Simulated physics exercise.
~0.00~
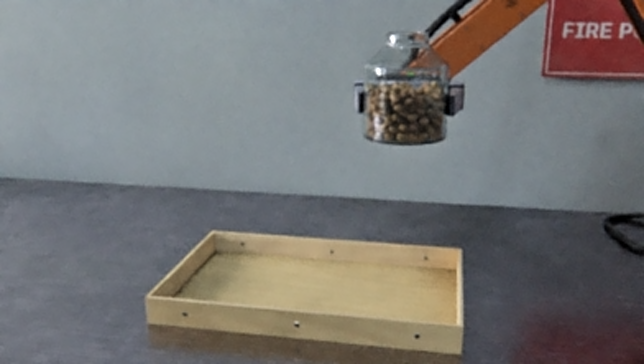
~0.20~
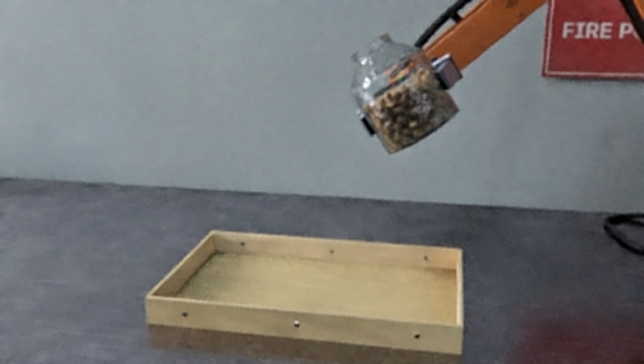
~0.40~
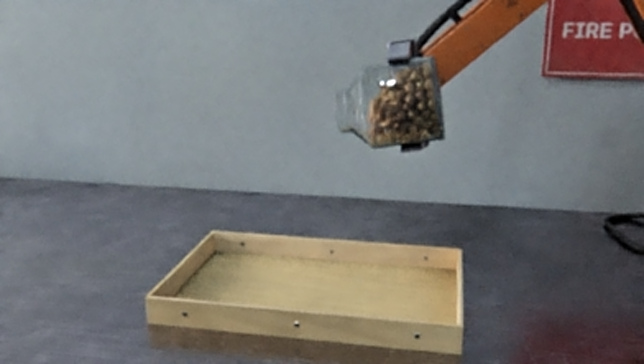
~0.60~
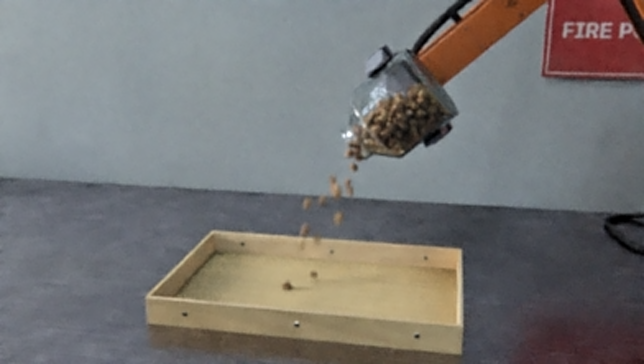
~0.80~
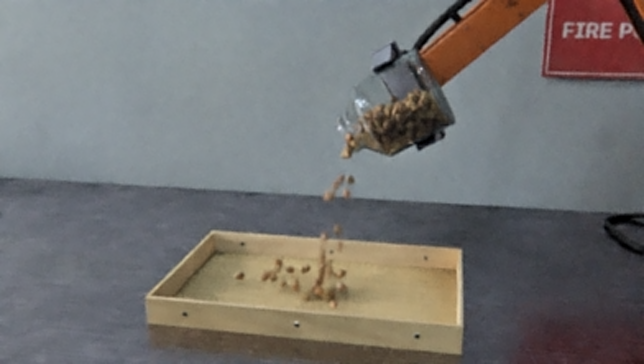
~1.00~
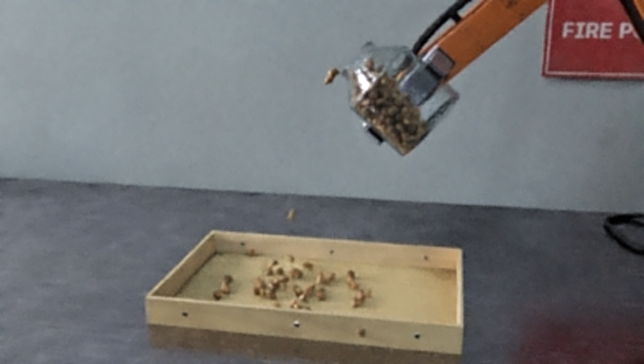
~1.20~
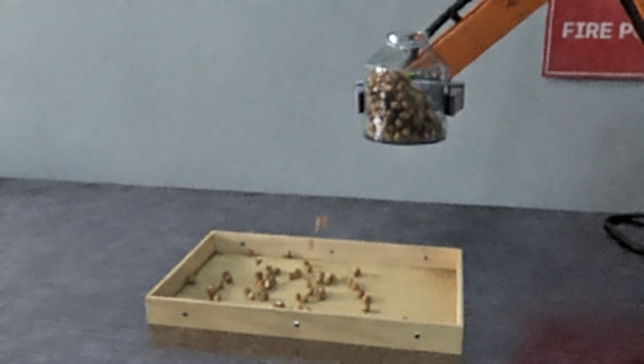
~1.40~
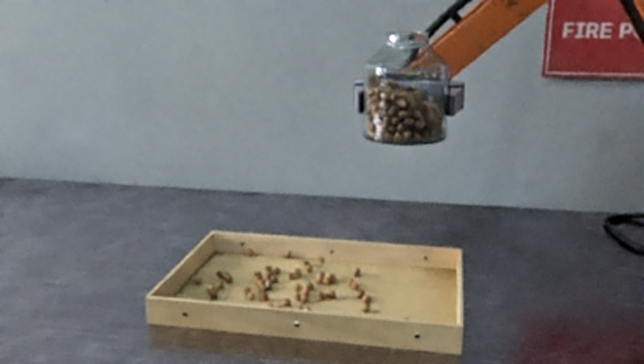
An orange robot arm reaches in from the upper right, holding a clear jar of brown beans or nuts above a shallow, light wooden tray on a dark grey tabletop. The fixed view faces a plain grey wall, with part of a red sign at the upper right. The jar tips to the left, mouth swinging onto its side and then downward, and pieces tumble into the tray. It then swings back upright as the last few drop. At the end the jar hangs still, mostly full, above pieces scattered across the tray.
